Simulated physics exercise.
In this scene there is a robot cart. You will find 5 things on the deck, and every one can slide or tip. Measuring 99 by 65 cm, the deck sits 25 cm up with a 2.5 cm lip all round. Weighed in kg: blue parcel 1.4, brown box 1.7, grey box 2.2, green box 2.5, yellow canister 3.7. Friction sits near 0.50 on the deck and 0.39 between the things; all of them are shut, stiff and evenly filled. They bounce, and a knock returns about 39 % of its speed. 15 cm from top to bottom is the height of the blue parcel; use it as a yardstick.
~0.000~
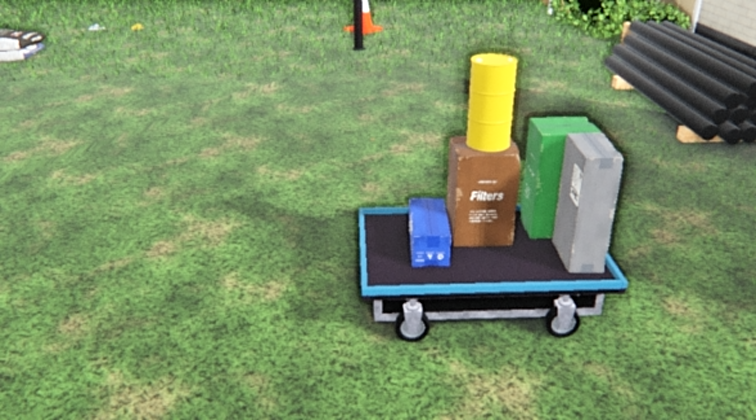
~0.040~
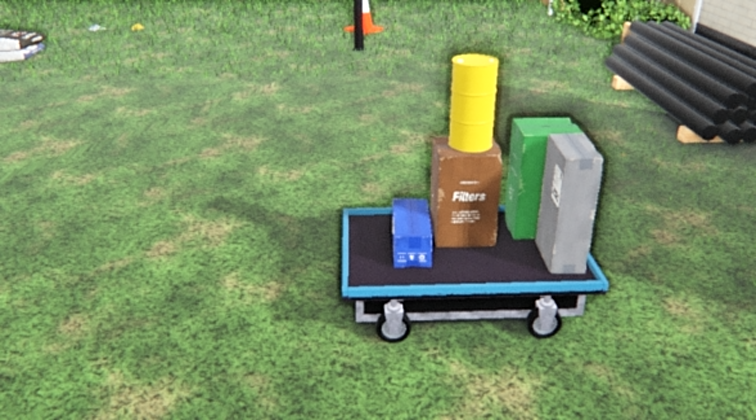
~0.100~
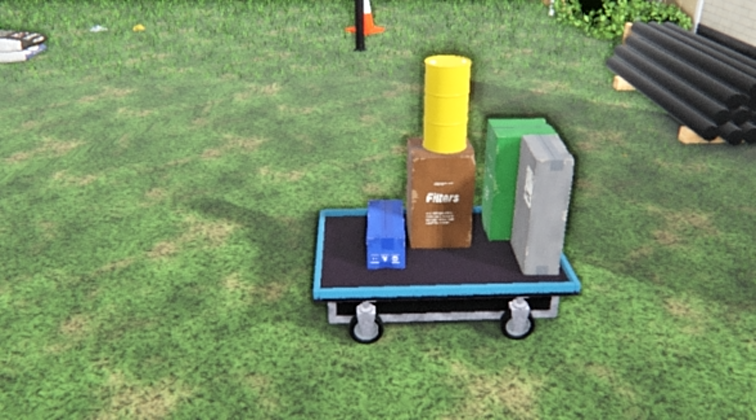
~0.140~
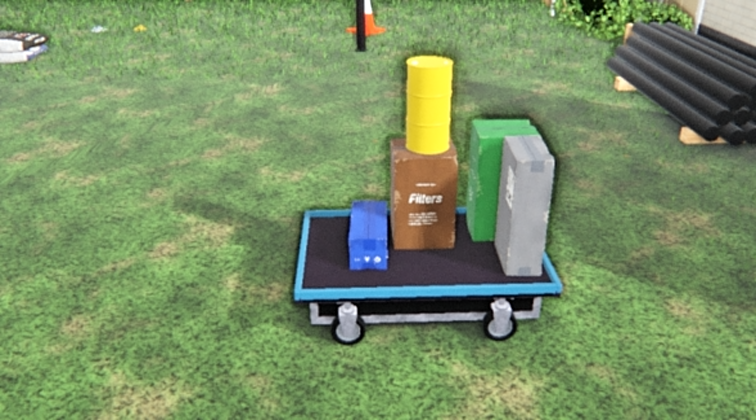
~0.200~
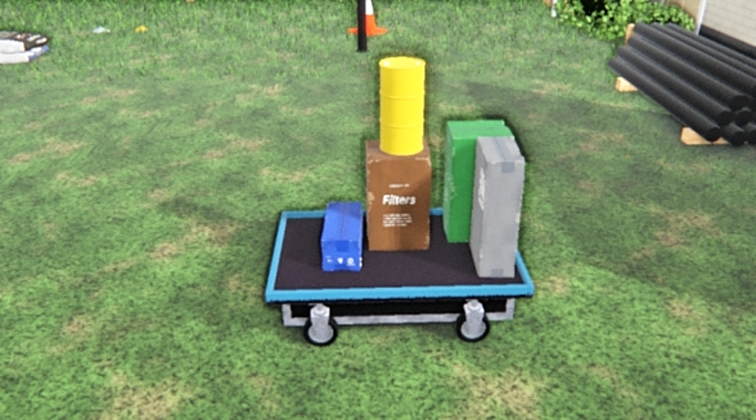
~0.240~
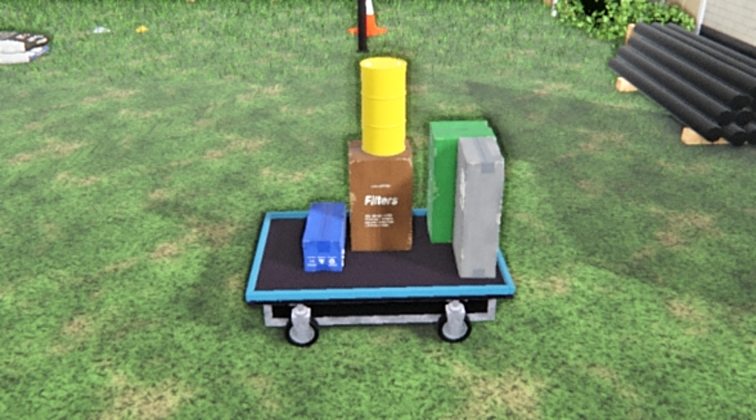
A flat cart with a dark deck, a raised blue rim and small wheels stands on patchy grass, seen from slightly above, with black pipes at upper right and an orange-and-white cone behind. It carries a blue parcel at left, a yellow canister atop a brown box, and green and grey boxes at right. The cart rolls steadily left with its load, while the view stays still.
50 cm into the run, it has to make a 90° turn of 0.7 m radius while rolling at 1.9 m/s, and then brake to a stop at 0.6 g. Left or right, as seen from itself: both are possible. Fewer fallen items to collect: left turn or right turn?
Right.
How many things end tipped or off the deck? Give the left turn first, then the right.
Steering left costs 4, steering right costs 3.
Turning left. By 0.74 s, 141 cm covered, turned 62°; brown box and yellow canister now off the deck; blue parcel 15 cm from its spot near (87, 377); green box tilted 18°.
By 1.24 s, 219 cm covered, turned 90°; green box now off the deck; blue parcel 15 cm from its spot; grey box tilted 14°.
When it is over (2.2 s), off the deck, brown box, green box and yellow canister; lying over on the deck, grey box; not toppled but over 10 cm from the start, blue parcel.
Turning right instead, brown box, grey box and yellow canister tipped over or off the deck, 3 of 5 in all.
